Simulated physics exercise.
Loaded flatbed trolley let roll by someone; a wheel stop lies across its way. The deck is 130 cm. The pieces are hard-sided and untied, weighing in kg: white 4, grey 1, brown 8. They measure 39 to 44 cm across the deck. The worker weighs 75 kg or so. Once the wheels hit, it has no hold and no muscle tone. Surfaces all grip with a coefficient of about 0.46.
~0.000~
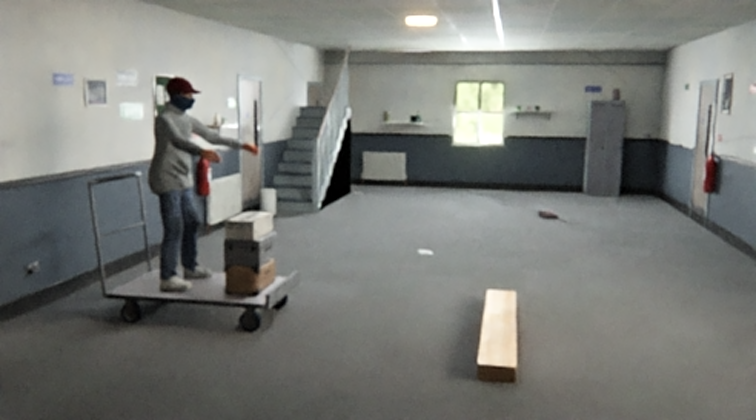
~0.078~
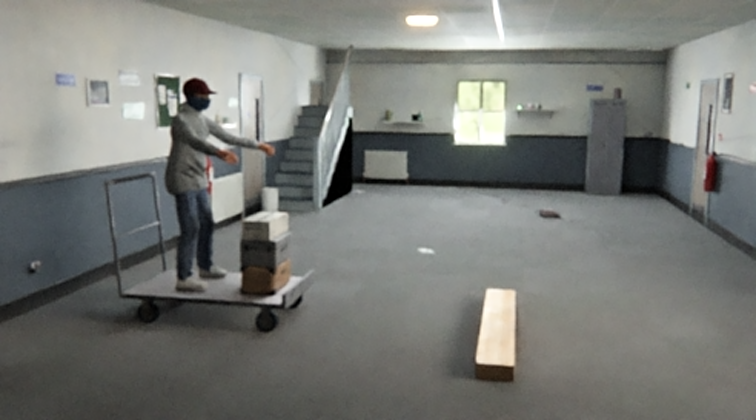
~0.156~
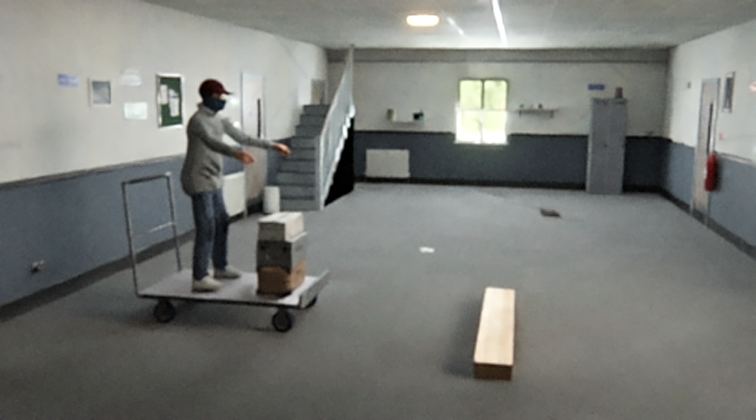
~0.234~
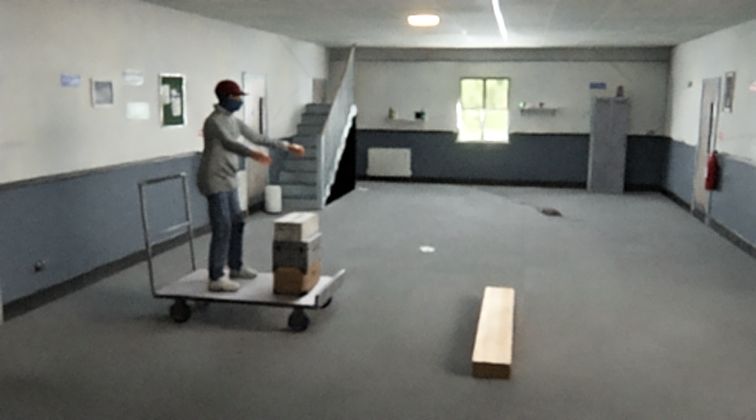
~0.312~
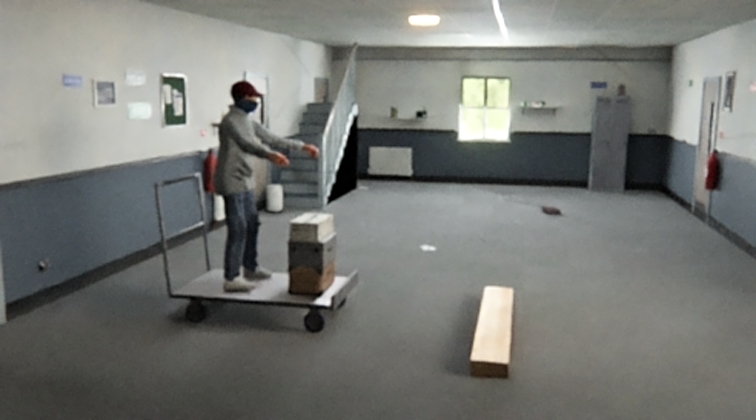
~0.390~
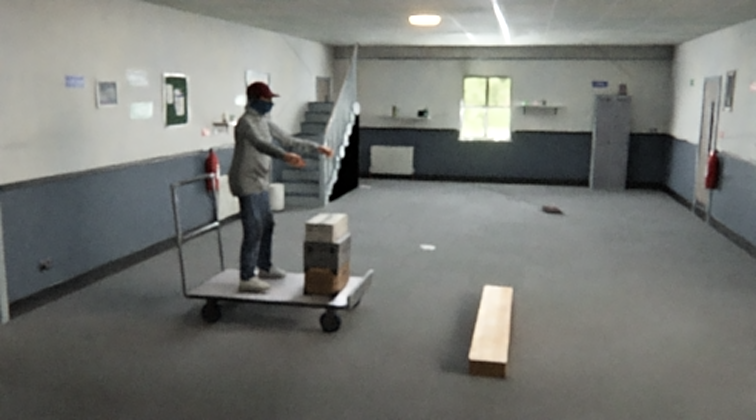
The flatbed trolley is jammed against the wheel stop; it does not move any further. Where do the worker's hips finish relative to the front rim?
The worker's hips finish short of the front rim.
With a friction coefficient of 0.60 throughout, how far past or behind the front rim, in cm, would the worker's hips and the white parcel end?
So the hips stay 30 behind while the white load ends up 80 past the front rim.
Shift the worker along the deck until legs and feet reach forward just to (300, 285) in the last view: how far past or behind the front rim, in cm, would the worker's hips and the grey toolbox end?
The hips would end 50 cm past the front rim and the grey one 60 cm past it.
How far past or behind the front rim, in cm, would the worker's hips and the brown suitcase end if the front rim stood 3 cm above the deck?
The hips would stop 30 cm behind the front rim, and the brown item 20 cm behind it.
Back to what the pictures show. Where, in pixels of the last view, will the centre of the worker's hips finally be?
Around (456, 251).
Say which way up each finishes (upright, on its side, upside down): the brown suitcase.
At rest: Brown upright.
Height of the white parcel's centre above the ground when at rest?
5 cm.
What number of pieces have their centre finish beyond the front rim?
2 of them.
The wheels strike at 1.03 s.
After 1.28 s the worker's hips are 57 cm behind the rim, near (420, 216) in the last picture's view.
After 1.58 s the worker's hips are 44 cm behind the rim, near (435, 243) in the last picture's view.
After 2.03 s the worker's hips are 26 cm behind the rim, near (459, 252) in the last picture's view.
Final state at 2.5 s, past the rim, white parcel and grey toolbox; behind it, brown suitcase and the worker's hips.
